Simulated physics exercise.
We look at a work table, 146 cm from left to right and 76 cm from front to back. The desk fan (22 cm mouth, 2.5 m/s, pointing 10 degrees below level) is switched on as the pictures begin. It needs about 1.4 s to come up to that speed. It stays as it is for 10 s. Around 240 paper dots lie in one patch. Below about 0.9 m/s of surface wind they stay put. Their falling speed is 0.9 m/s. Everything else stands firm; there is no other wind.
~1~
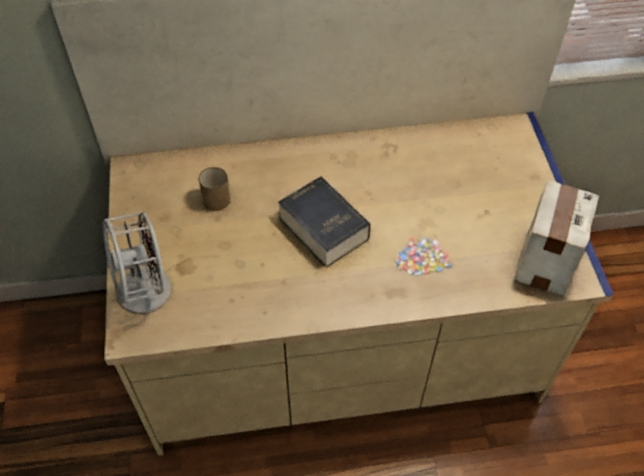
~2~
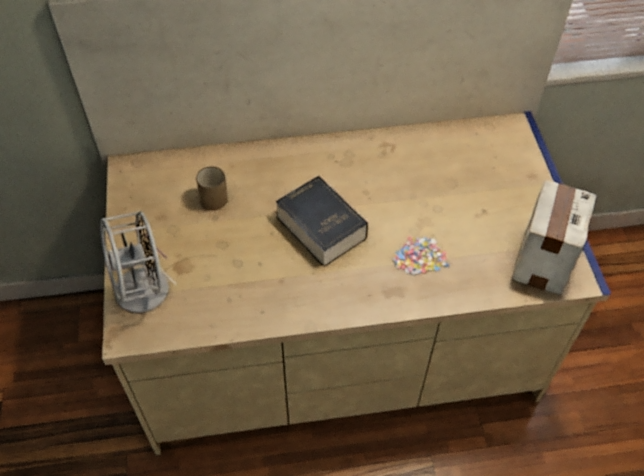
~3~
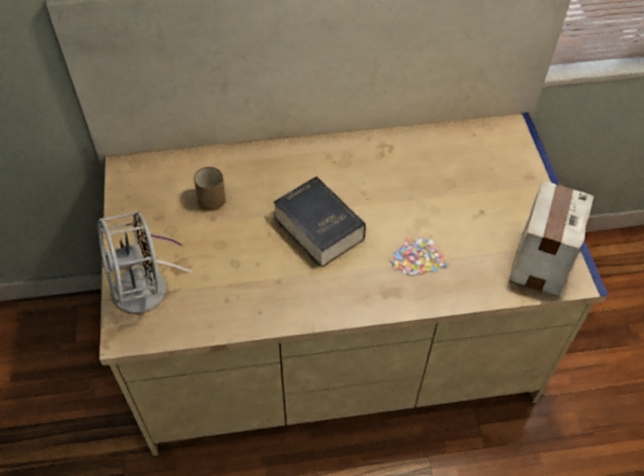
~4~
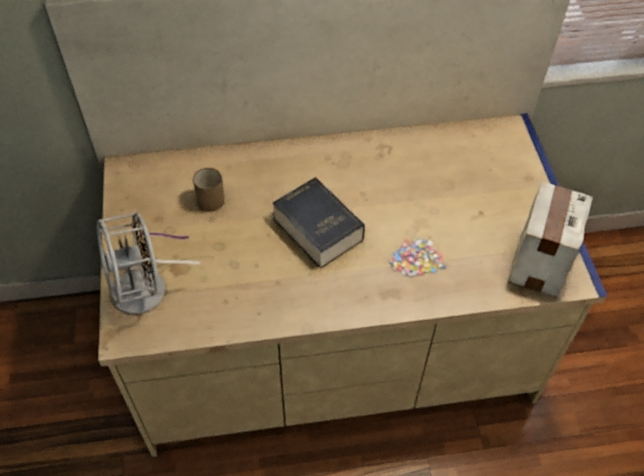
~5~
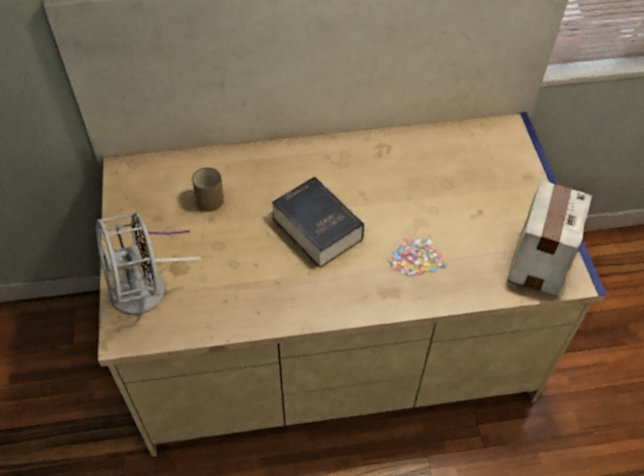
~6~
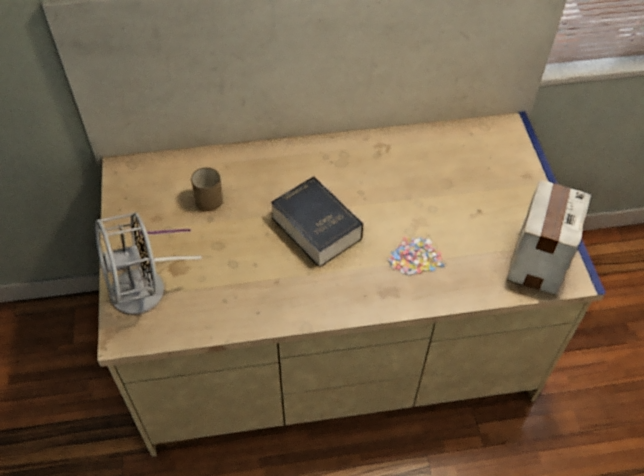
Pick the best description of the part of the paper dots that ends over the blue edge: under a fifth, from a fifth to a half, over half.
By then above half are over the blue edge.
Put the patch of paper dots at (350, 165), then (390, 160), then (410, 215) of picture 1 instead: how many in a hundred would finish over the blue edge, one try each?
In that order: 70 %, 90 %, 40 %.
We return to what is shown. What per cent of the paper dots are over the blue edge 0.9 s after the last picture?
About 0 %.
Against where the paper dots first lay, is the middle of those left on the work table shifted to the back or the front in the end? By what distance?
To the front, by about 5 cm.
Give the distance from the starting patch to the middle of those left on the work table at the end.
Roughly 30 cm.
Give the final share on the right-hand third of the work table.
Near 30 %.
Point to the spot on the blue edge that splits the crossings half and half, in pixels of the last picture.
At about (566, 205).
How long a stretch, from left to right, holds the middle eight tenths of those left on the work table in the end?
Roughly 20 cm.
Then, 0.9 s after the last picture the count stands so, 0 % are over the blue edge; the middle of those still in play is near (416, 257).
Then, 2.1 s after the last picture the count stands so, 0 % are over the blue edge; the middle of those still in play is near (447, 250).
Then, 4.4 s after the last picture the count stands so, 56 % are over the blue edge; the middle of those still in play is near (505, 248).
Then, 8.9 s after the last picture, at the end, 65 % are over the blue edge; the middle of those still in play is near (506, 254).
